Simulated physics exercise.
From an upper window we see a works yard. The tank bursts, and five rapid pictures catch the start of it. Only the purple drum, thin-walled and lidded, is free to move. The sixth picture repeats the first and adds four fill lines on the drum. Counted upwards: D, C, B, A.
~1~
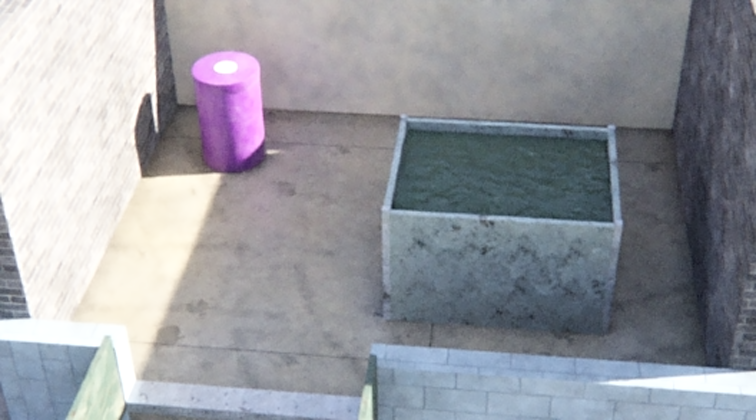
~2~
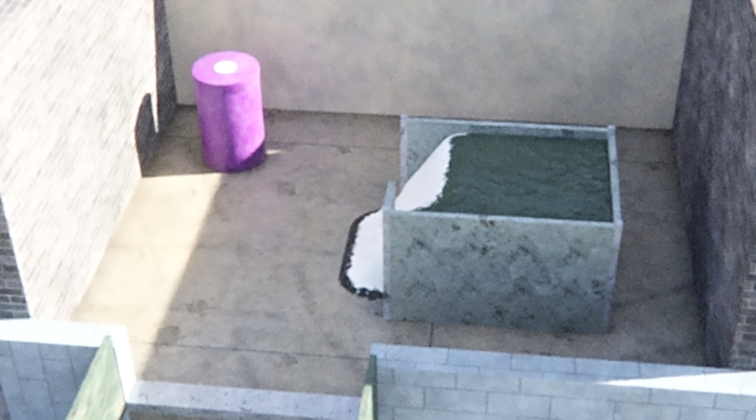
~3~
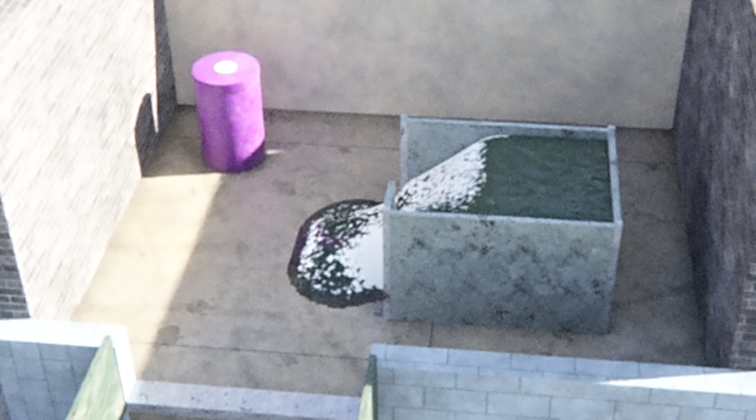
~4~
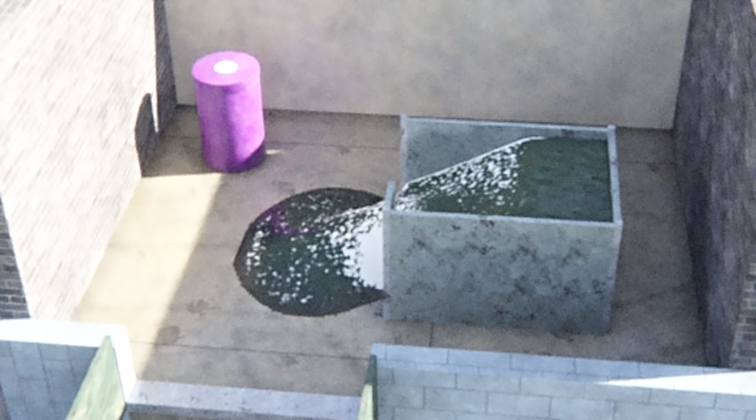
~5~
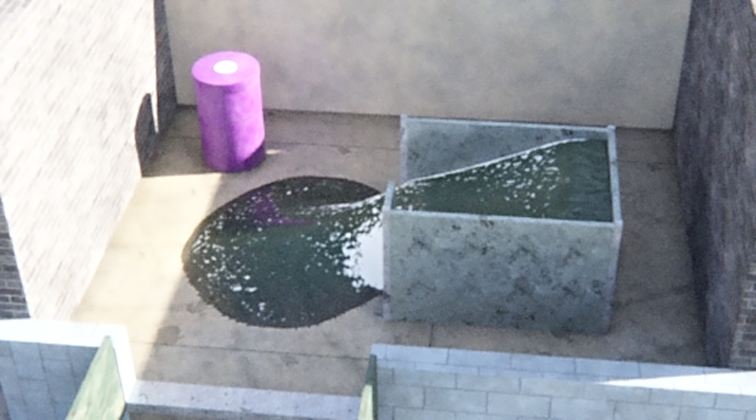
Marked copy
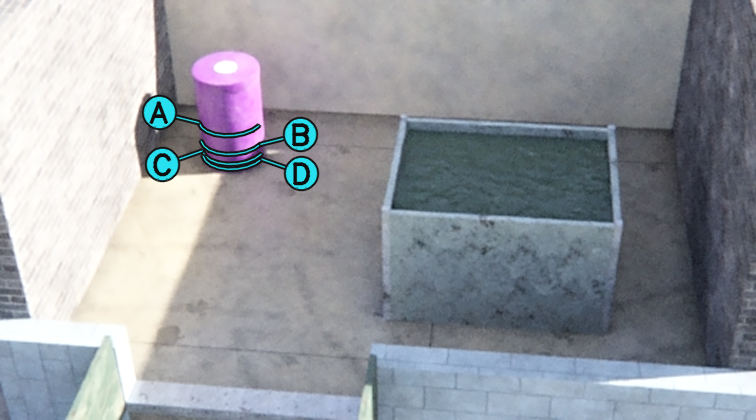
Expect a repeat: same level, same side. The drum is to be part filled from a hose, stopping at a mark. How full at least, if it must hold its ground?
Level A.
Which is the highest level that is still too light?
It is B.
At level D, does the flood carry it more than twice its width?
Yes, clearly.
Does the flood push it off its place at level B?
Yes, that goes wrong.
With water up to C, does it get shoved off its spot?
Yes, that goes wrong.
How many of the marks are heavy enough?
One of them.
On the marked copy, A at (224, 135); B at (226, 154); C at (227, 164); D at (227, 169); from the bottom up D, C, B, A.
Choosing A, it does not move.
Choosing B, it is pushed about 3 times its own width away.
Choosing C, it is pushed about 5 times its own width away.
Choosing D, it is pushed about 7 times its own width away.
